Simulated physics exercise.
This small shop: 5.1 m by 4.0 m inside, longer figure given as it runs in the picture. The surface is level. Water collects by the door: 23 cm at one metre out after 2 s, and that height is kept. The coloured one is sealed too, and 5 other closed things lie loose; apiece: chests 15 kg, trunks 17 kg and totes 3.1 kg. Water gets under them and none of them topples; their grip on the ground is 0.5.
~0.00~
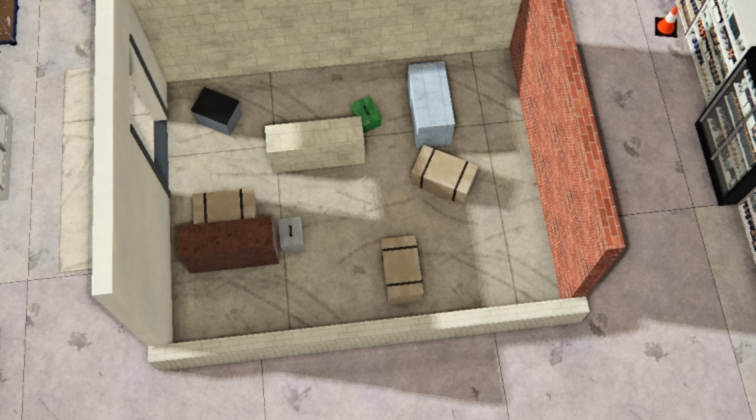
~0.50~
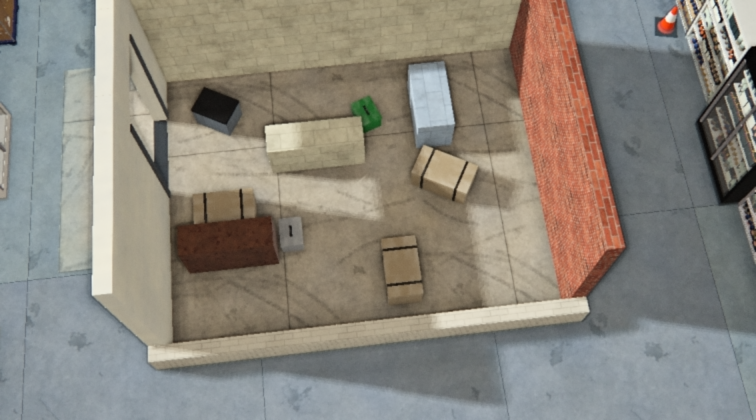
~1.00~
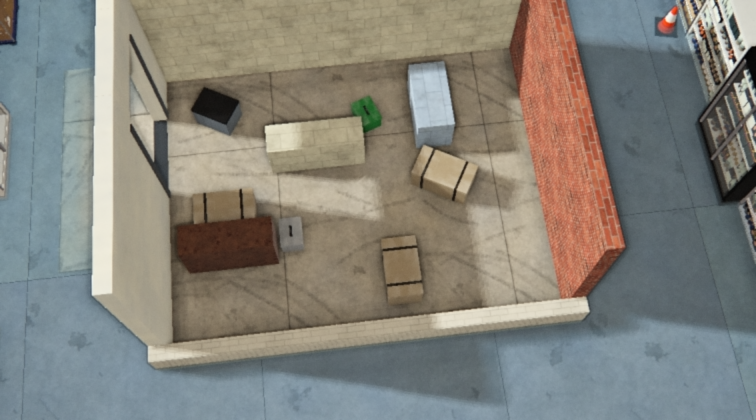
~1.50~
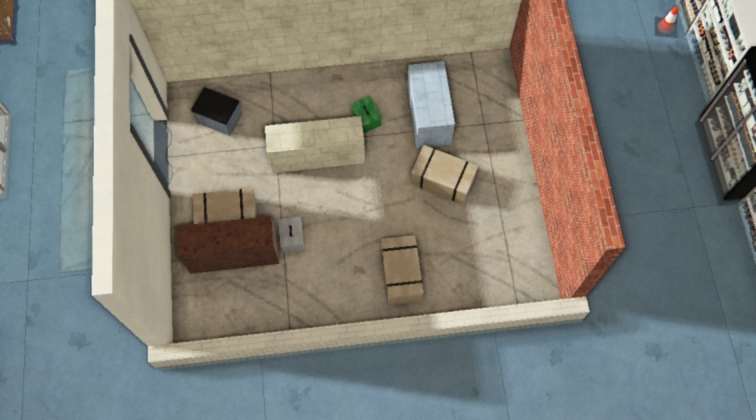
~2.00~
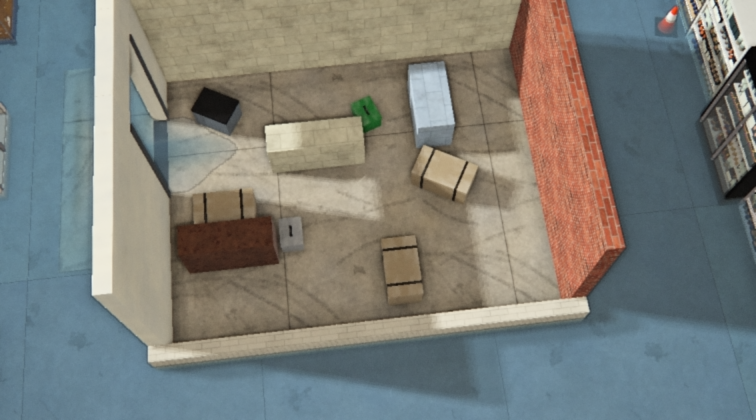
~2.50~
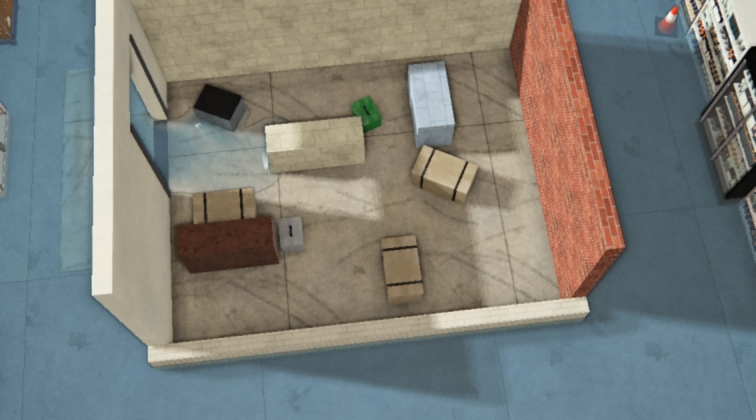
In this clip, blue water spreads across the ground outside a small walled shop seen from above, then enters through the doorway on the left and fans over the floor toward a pale counter, while the boxes inside barely move.
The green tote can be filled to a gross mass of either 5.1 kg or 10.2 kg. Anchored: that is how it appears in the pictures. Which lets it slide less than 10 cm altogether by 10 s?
Neither filling is enough.
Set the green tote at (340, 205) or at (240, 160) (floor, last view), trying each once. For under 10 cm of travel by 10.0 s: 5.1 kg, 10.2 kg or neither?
Try by try, no option works; no option works.
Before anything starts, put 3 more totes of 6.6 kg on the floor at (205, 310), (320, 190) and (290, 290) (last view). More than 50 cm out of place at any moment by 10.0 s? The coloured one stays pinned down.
Taking them in turn, the first is inside the line, the second beyond the line and the third inside the line.
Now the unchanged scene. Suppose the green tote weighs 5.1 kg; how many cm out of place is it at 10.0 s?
Displacement near 200 cm.
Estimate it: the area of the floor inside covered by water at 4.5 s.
Roughly 11.5 m2 of it is wet.
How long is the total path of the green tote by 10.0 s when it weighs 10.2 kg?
Roughly 250 centimetres.
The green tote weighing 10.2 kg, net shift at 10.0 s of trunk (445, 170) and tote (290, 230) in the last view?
First 50 cm, then 100 cm.
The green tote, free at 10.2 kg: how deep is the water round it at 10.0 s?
Close to 10 cm deep.
After 3.5 s the green tote would be 2 cm from its start with 5.1 kg and 0 cm from its start with 10.2 kg; 4 cm of water round it then.
After 4.5 s the green tote would be 51 cm from its start with 5.1 kg and 37 cm from its start with 10.2 kg; 5 cm of water round it then.
After 7.0 s the green tote would be 97 cm from its start with 5.1 kg and 56 cm from its start with 10.2 kg; 11 cm of water round it then.
After 10.0 s the green tote would be 219 cm from its start with 5.1 kg and 210 cm from its start with 10.2 kg; 10 cm of water round it then.
